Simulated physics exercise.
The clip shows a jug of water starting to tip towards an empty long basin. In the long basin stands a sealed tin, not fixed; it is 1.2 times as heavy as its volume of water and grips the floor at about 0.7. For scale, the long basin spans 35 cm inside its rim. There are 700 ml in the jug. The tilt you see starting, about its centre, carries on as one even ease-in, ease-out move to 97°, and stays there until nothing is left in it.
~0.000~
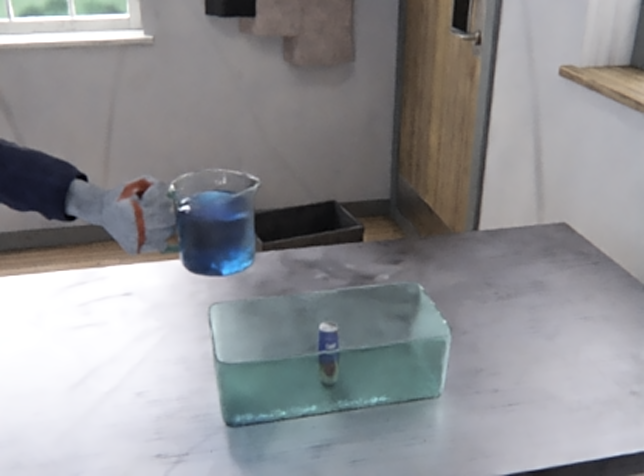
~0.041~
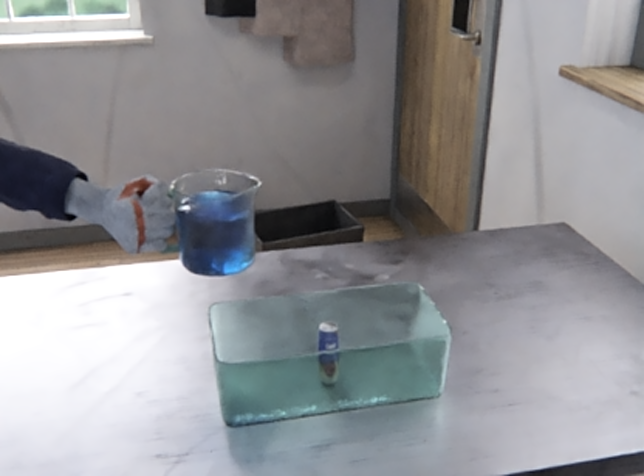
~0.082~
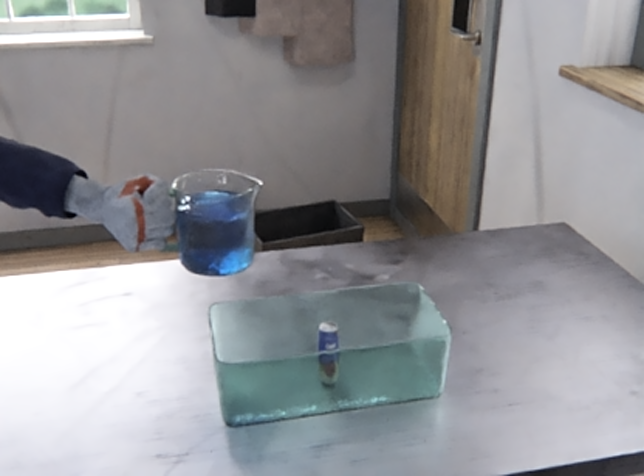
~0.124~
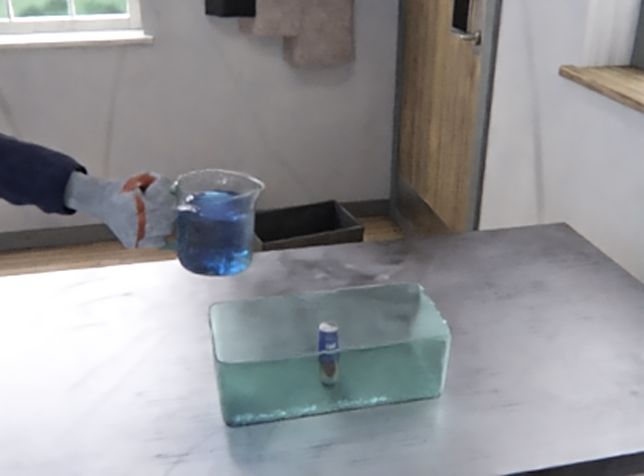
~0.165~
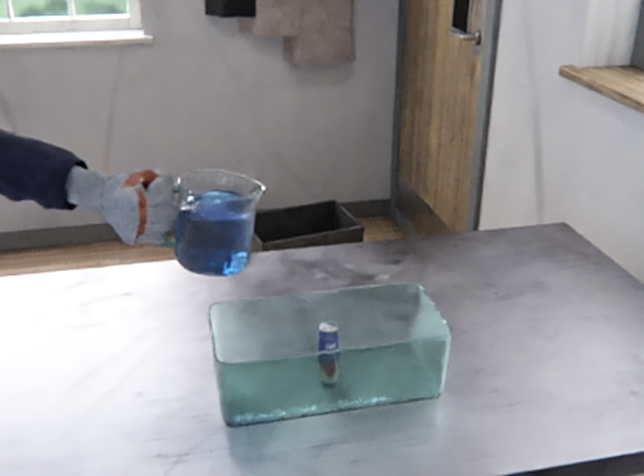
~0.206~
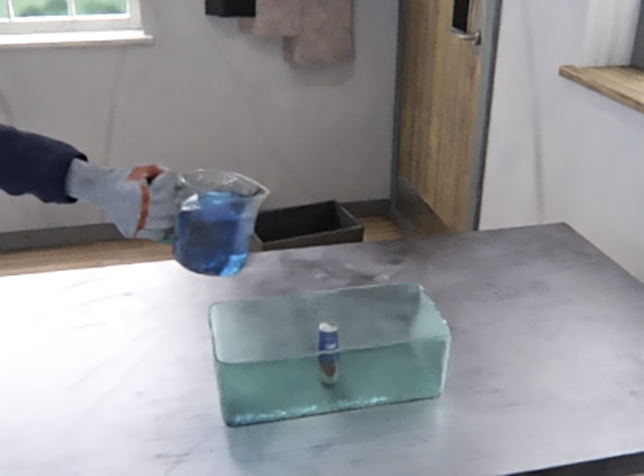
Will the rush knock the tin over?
It topples.
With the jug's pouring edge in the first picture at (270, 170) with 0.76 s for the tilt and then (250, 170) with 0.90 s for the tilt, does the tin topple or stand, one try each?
First it remains upright; then it falls.
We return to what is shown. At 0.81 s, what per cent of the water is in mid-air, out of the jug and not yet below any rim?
About 30 per cent.
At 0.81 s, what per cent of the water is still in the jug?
About 36 per cent.
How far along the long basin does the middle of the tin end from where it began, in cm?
Some 8.0 cm.
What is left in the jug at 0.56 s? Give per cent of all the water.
Near 86 in a hundred.
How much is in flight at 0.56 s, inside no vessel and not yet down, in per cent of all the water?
Near 14 in a hundred.
By 0.56 s the tilt is 69° and 86 per cent is still to pour; the tin stands where it began.
By 0.81 s the tilt is 96° and 35 per cent is still to pour; the tin stands where it began.
By 1.08 s the tilt is 97° and 9 per cent is still to pour; the tin lies on its side.
By 1.37 s the tilt is 97° and 2 per cent is still to pour; the tin lies on its side.
At rest the tin lies on its side.
